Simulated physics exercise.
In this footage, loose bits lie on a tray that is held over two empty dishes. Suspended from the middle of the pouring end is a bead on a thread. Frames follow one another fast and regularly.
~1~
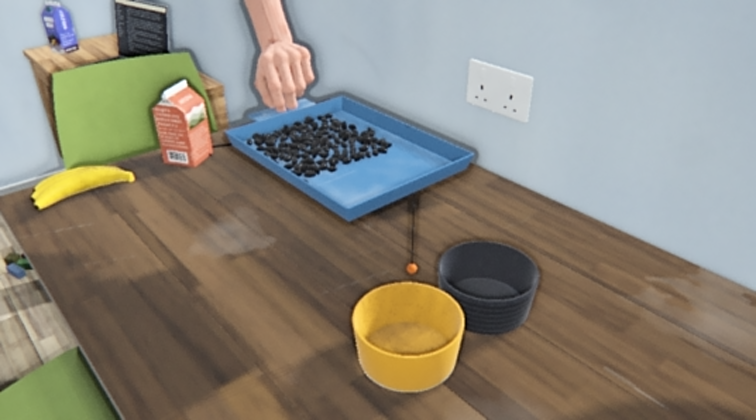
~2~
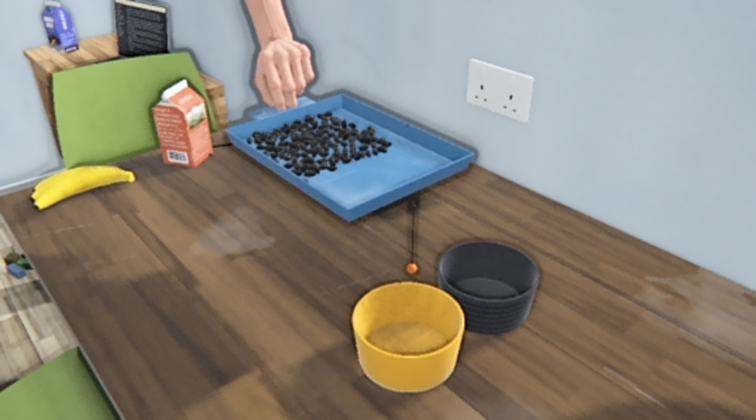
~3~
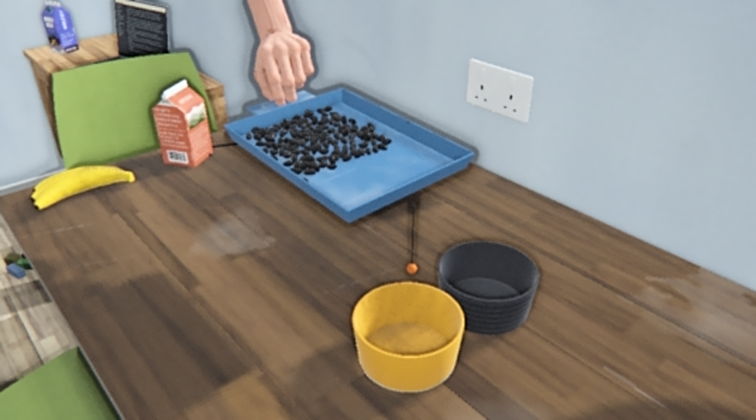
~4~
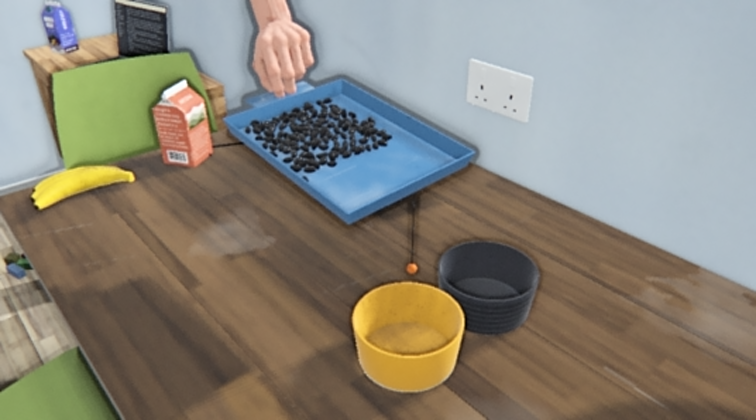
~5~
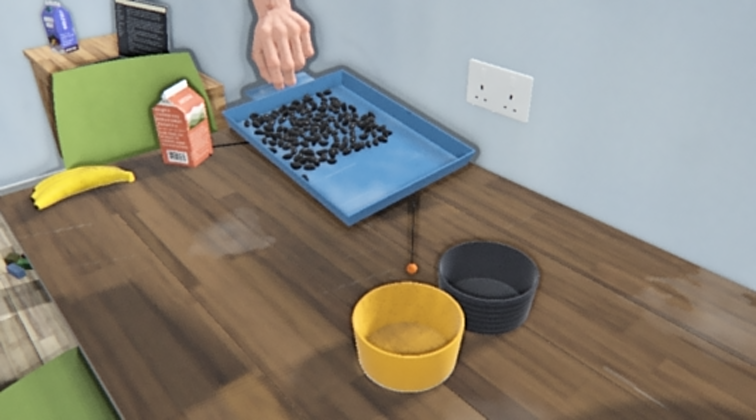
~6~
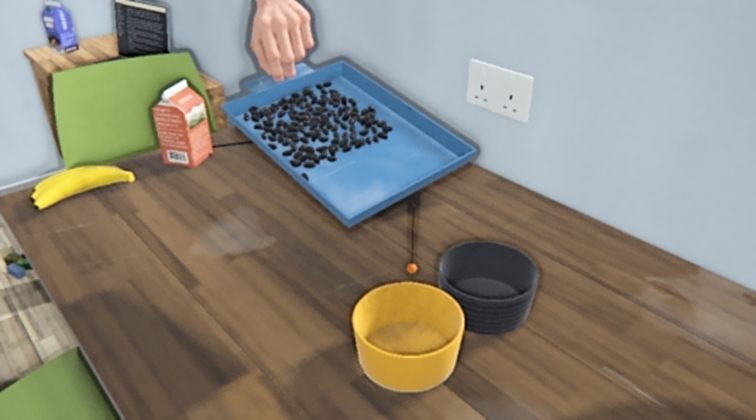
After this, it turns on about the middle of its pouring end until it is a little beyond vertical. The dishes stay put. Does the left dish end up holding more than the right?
Yes.
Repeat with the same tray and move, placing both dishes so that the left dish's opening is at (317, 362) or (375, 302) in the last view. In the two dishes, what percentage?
Roughly 70 per cent the first time and 90 per cent the second.
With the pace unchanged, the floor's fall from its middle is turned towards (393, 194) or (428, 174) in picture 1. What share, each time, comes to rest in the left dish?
Shares: About 80 in a hundred, then about 10 in a hundred.
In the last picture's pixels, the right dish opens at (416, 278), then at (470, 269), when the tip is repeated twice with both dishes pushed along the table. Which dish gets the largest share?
Try 1 - the dish at left; try 2 - the dish at left.
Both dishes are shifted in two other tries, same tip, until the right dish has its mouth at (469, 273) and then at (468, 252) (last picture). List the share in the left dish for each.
90 and 70 in a hundred.
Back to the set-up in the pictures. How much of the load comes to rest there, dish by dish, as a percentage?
For the left dish 60 %, for the right dish 0 %.
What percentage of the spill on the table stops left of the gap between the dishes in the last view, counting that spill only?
Around 100 per cent, I reckon.
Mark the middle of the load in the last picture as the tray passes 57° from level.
Look about (357, 175) in the last picture.
Shortly afterwards, tray tipped steeply; all but a few on the tray; only a few in the left dish; only a few in the air.
Next, tray tipped right over; the bulk on the tray; a little in the left dish; only a few outside both; only a few in the air.
Some moments later, tray tipped past a quarter turn; near two thirds in the left dish; near a third outside both.
In the end, tray tipped past a quarter turn; near two thirds in the left dish; none at all in the right dish; near a third outside both.
